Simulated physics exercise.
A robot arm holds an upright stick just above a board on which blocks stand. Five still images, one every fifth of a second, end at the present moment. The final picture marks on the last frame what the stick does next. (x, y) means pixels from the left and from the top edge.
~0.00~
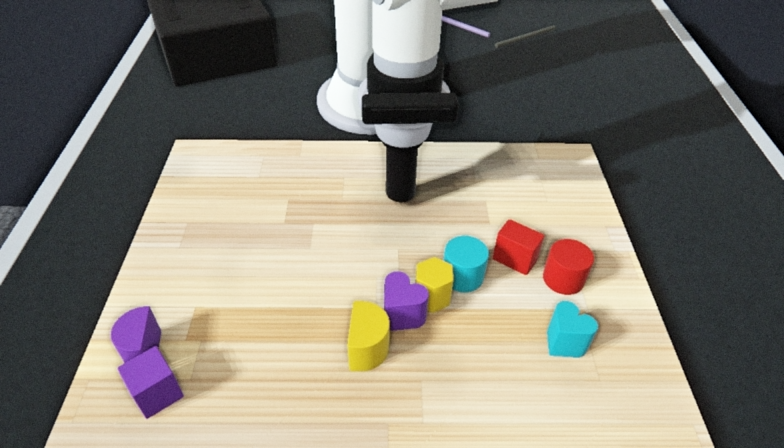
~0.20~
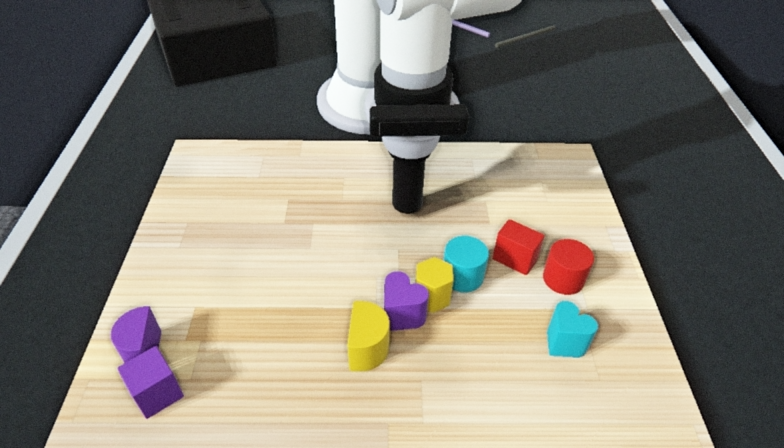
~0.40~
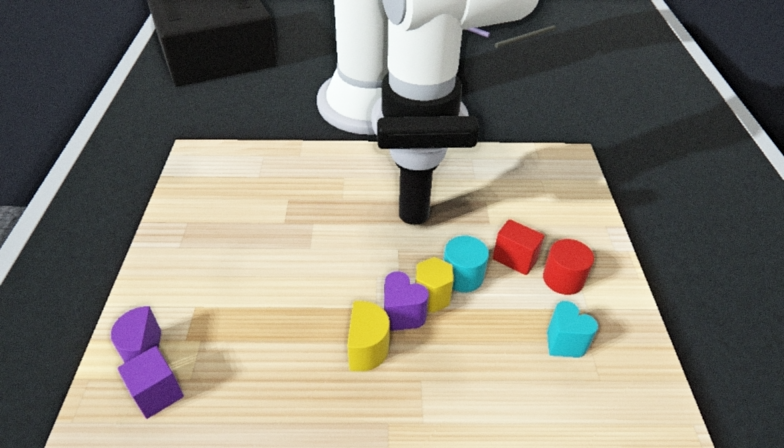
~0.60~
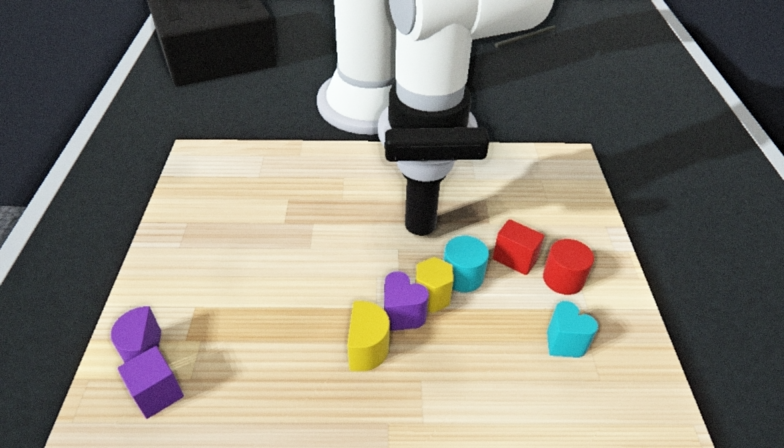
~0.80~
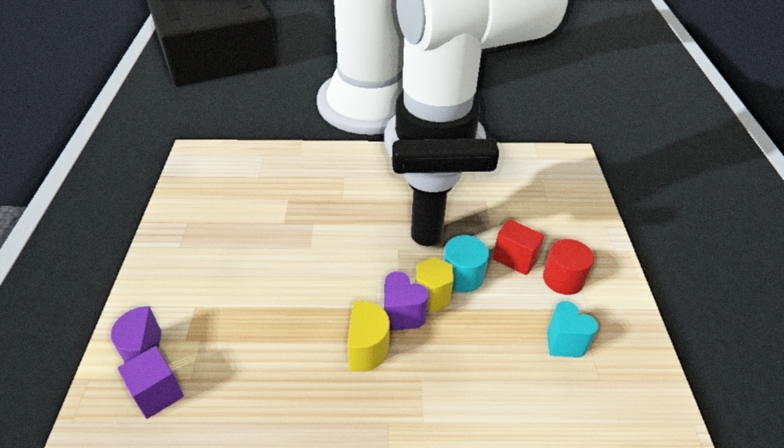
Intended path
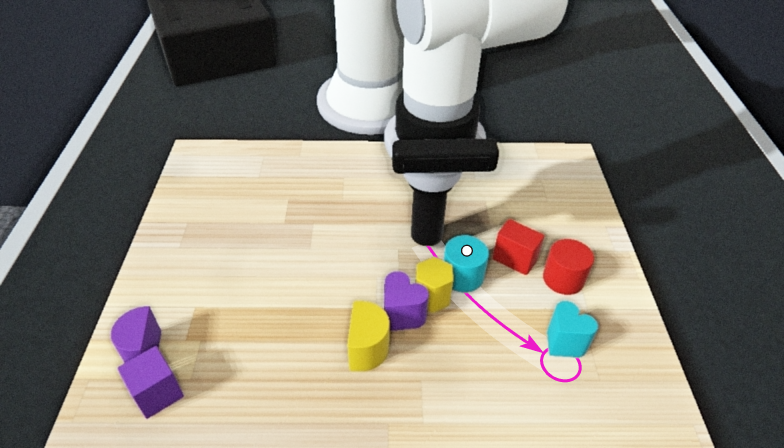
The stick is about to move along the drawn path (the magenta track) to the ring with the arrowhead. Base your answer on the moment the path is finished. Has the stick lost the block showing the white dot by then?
Yes
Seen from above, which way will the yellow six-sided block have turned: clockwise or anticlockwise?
It swings round clockwise.
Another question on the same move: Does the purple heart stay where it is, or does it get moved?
Answer: Unmoved.
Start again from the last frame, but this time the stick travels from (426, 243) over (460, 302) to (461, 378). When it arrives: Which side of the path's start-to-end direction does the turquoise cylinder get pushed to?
Heads left.
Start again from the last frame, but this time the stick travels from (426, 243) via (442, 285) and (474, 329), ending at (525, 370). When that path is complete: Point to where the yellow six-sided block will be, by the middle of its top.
At (442, 314).
Drawn move, from (426, 243) through (457, 284) and (502, 325) to (561, 364); the dot is on the turquoise cylinder.
What follows on the original path. One third of the way, stick at (459, 276); yellow six-sided block at (437, 277), turned 20° clockwise; turquoise cylinder at (499, 274).
Two thirds of the way, stick at (504, 317); yellow six-sided block at (438, 279), turned 25° clockwise; turquoise cylinder at (549, 295); turquoise heart at (584, 320), turned 30° clockwise.
At the end, stick at (564, 356); purple heart still; yellow six-sided block at (438, 279), turned 25° clockwise; turquoise cylinder at (565, 296); turquoise heart at (600, 325), turned 45° clockwise.
